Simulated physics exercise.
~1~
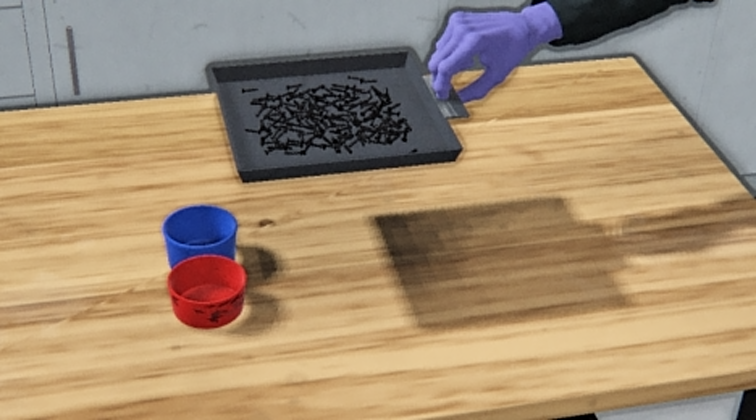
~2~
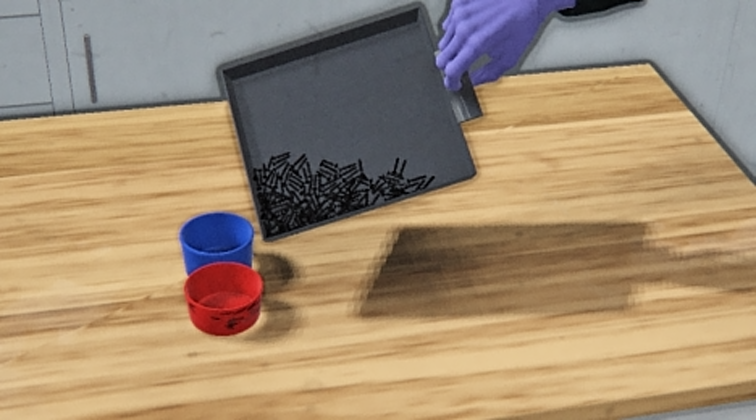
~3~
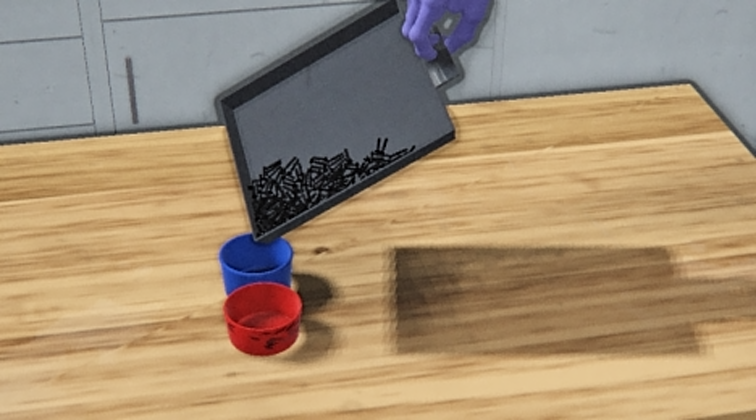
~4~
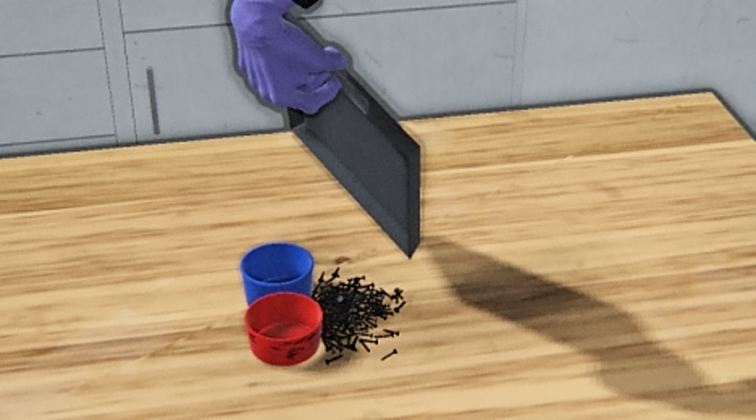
On a wooden tabletop, a purple-gloved hand tilting a dark tray of black screws, spilling them beside blue and red dishes.
